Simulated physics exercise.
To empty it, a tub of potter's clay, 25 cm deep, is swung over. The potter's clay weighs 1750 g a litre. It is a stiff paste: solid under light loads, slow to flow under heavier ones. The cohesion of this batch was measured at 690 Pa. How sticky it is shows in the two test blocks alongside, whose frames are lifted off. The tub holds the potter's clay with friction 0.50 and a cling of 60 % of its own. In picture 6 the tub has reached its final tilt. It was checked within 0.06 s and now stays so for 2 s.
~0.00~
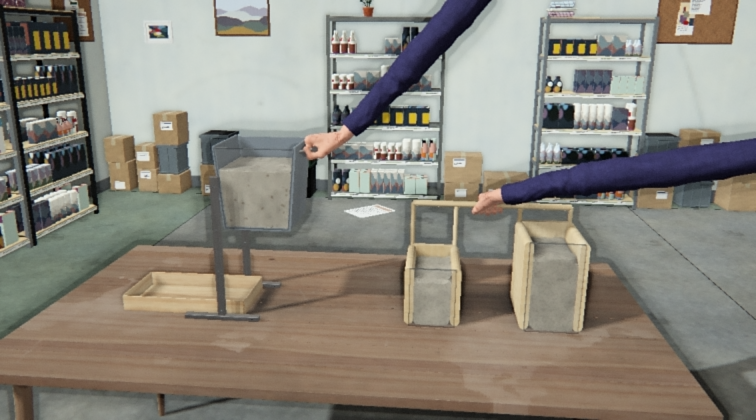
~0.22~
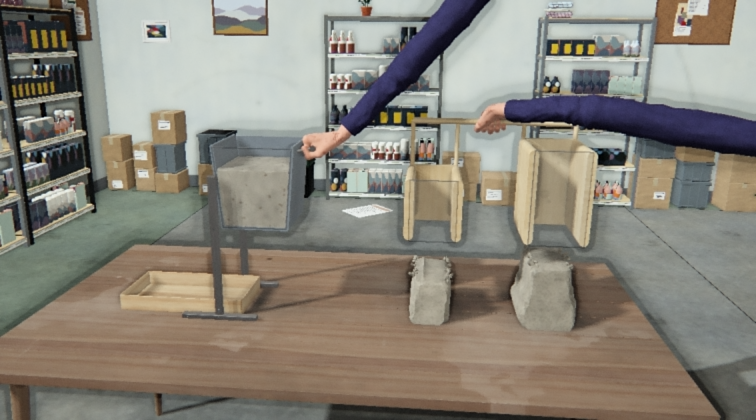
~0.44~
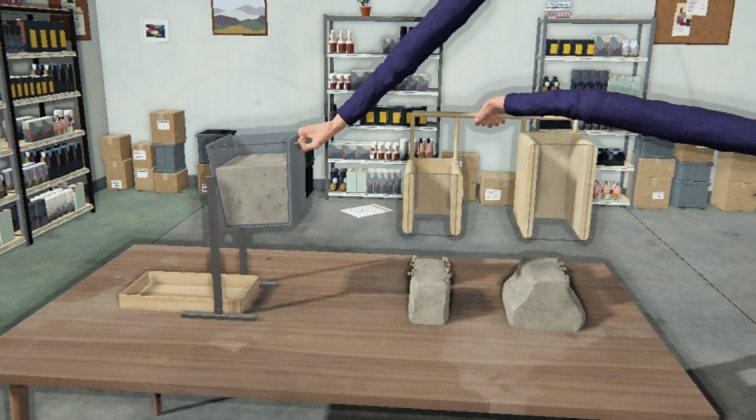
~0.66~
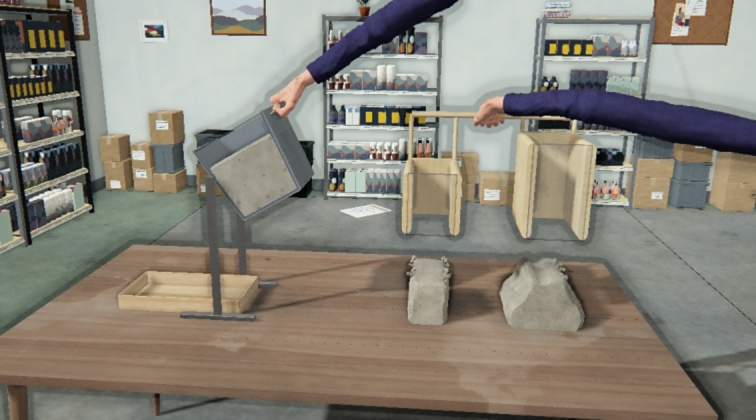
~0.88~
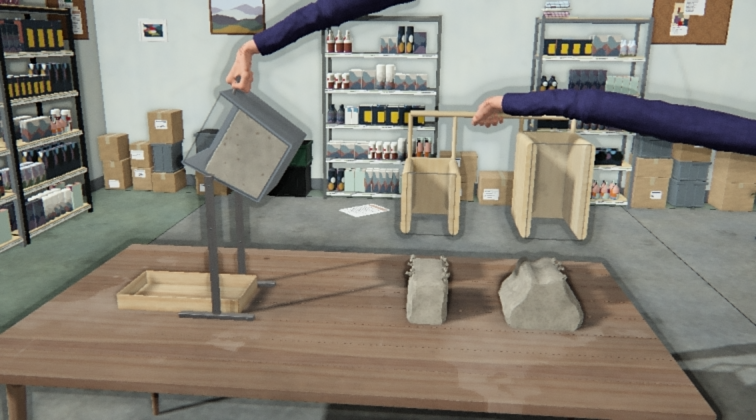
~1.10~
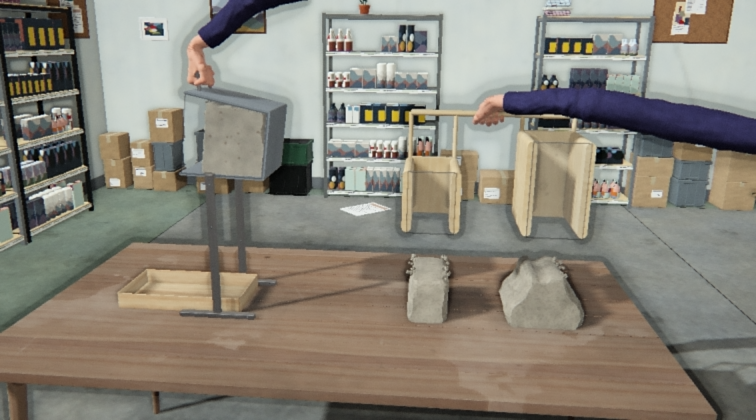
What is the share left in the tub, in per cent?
The share left in the tub is near 100 %.
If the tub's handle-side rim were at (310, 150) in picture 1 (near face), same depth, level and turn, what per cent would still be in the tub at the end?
Then about 70 %.
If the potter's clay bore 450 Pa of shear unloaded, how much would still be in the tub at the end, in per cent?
In that case some 75 per cent.
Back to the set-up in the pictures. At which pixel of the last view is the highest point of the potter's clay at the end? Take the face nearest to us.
At about (246, 117).
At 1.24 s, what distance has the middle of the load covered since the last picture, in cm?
Roughly 2 cm.
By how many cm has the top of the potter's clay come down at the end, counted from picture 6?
Some 4 cm.
By 1.24 s, the tub is at 83 degrees and holds 100 %.
By 1.41 s, the tub is at 83 degrees and holds 100 %.
By 1.58 s, the tub is at 83 degrees and holds 100 %.
By 1.75 s, the tub is at 83 degrees and holds 100 %.
By 3.10 s, at the end, the tub is at 83 degrees and holds 100 %.
